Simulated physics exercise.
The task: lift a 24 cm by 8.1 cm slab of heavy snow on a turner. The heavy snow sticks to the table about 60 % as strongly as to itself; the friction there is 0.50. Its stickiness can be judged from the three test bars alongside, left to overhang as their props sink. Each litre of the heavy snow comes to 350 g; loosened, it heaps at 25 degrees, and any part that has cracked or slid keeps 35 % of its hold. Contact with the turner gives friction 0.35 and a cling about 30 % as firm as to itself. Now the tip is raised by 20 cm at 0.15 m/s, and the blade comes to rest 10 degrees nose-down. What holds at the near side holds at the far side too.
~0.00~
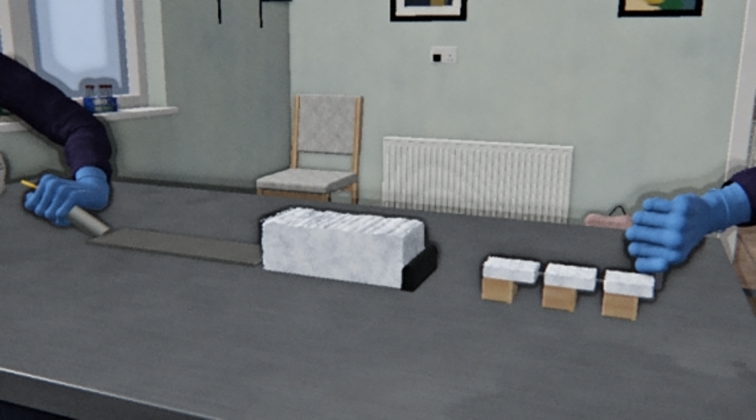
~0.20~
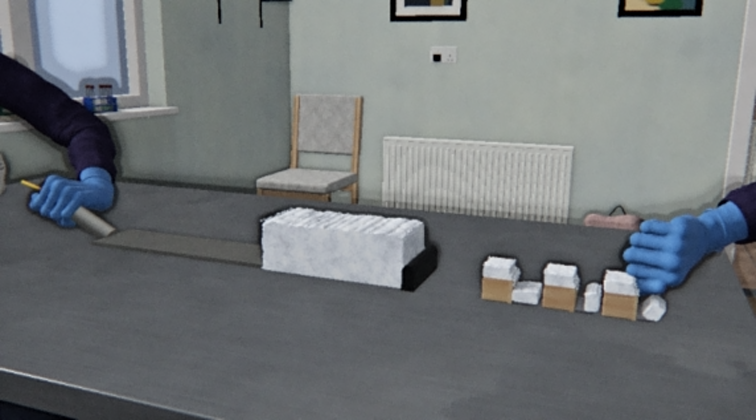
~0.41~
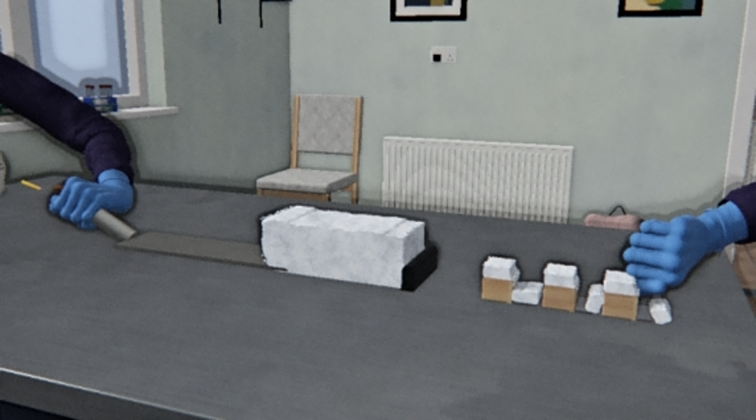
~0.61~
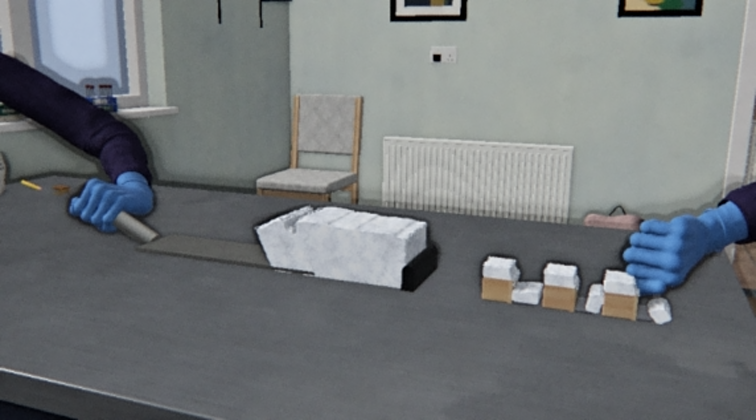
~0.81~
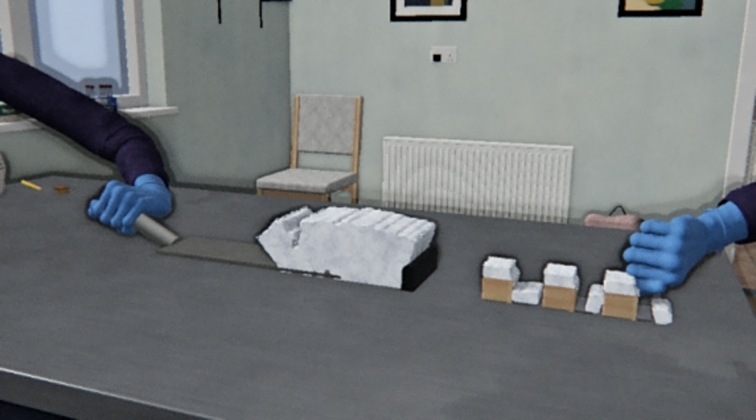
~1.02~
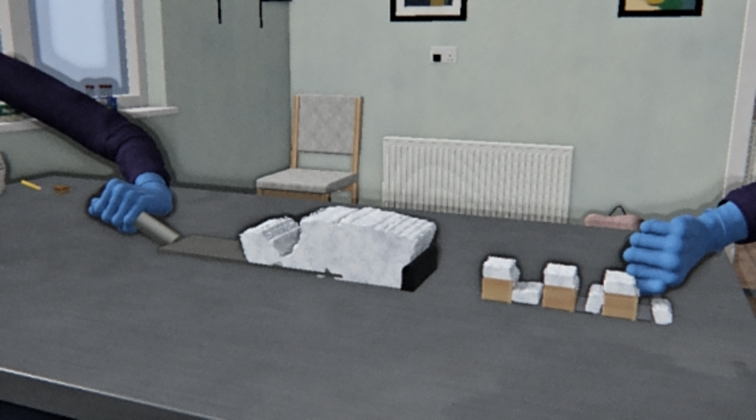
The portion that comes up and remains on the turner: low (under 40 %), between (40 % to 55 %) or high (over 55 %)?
It comes out between: 40 % to 55 %.
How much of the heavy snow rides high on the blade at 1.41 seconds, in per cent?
Some 6 in a hundred.
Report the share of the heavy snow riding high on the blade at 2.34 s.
Near 45 per cent.
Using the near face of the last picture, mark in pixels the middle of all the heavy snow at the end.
Near pixel (337, 192).
By 1.41 s, the tip is 6.2 cm up.
By 1.88 s, the tip is 13 cm up.
By 2.34 s, the tip is 20 cm up and 47 % is riding high on the blade.
By 2.81 s, the tip is 20 cm up and 47 % is riding high on the blade.
By 2.91 s, at the end, the tip is 20 cm up and 47 % is riding high on the blade.
